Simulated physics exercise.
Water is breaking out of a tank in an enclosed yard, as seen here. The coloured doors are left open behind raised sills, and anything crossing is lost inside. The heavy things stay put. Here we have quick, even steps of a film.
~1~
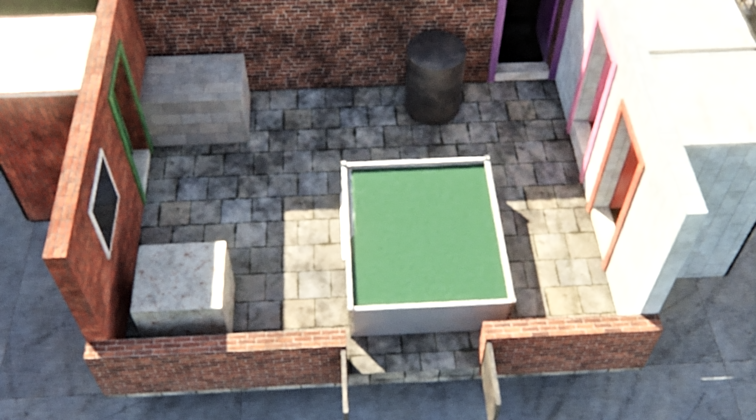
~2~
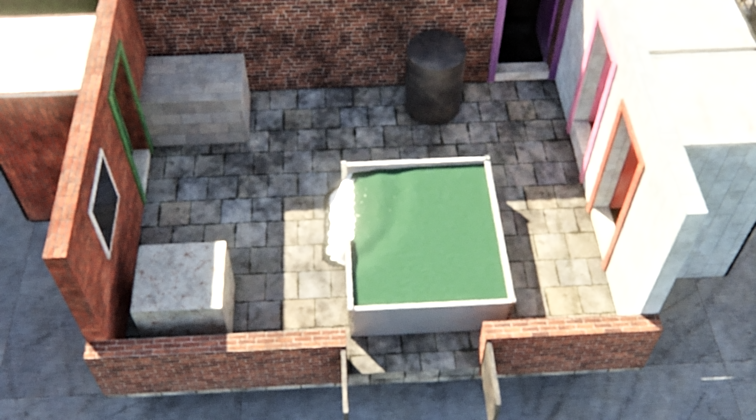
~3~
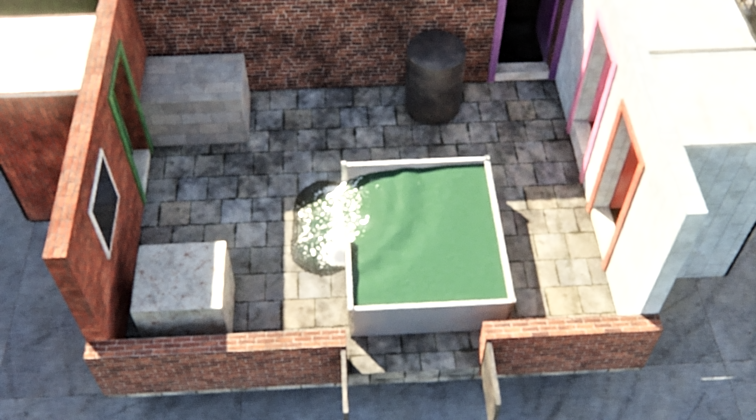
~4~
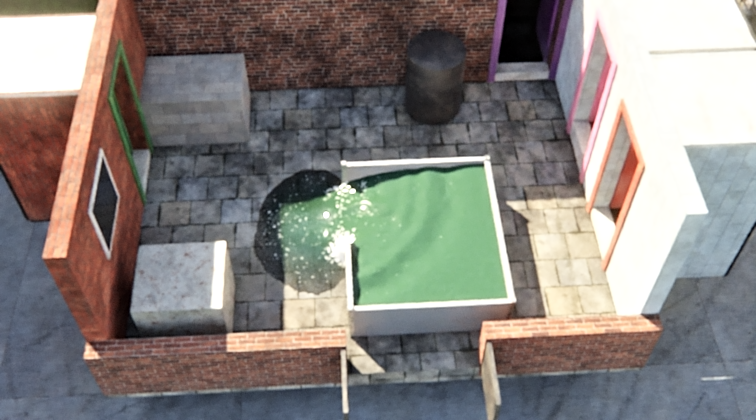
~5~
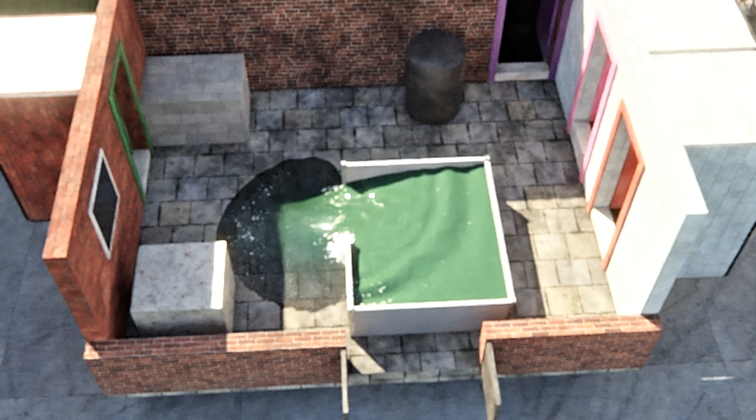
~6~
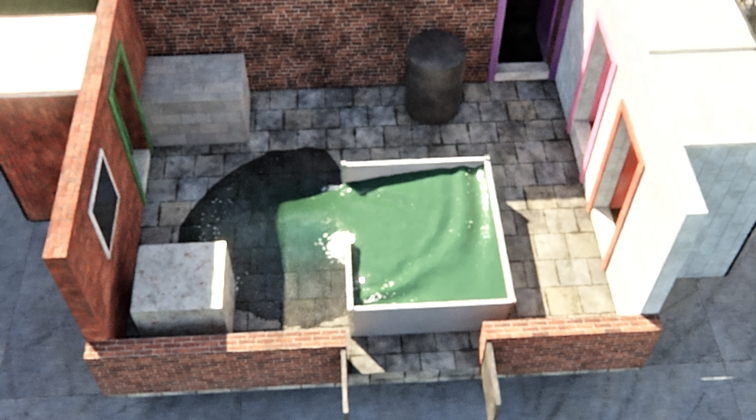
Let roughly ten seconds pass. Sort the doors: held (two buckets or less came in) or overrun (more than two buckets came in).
Sorted: Purple door held, pink door held, red door held, green door overrun.
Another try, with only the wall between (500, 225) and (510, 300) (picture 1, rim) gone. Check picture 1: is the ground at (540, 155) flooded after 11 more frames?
At that place: Flooded.
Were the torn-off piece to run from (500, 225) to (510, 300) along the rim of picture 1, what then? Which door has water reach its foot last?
The green-painted one.
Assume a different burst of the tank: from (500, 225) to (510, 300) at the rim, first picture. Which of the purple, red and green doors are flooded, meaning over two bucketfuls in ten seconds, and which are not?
So, one after another, purple overflows the mark, red overflows the mark, and green remains short.
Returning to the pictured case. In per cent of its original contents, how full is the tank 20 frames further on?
Estimate: Around 46 per cent.
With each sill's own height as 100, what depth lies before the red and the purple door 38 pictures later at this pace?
Some 0 percent, then some 0 percent.
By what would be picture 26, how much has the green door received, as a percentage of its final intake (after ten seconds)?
Around 60 in a hundred.
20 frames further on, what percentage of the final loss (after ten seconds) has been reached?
Around 40 percent.
A moment on, water covers 35 % of the floor; the purple door not reached, the pink door not reached, the red door not reached, the green door wet at the sill, nothing in.
Next, water covers 40 % of the floor; the purple door not reached, the pink door not reached, the red door not reached, the green door over two buckets in.
Then, water covers 50 % of the floor; the purple door not reached, the pink door not reached, the red door not reached, the green door far over two buckets in.
Later, water covers 65 % of the floor; the purple door not reached, the pink door not reached, the red door not reached, the green door far over two buckets in.
In the end, water covers 90 % of the floor; the purple door wet at the sill, nothing in, the pink door wet at the sill, nothing in, the red door wet at the sill, nothing in, the green door far over two buckets in.
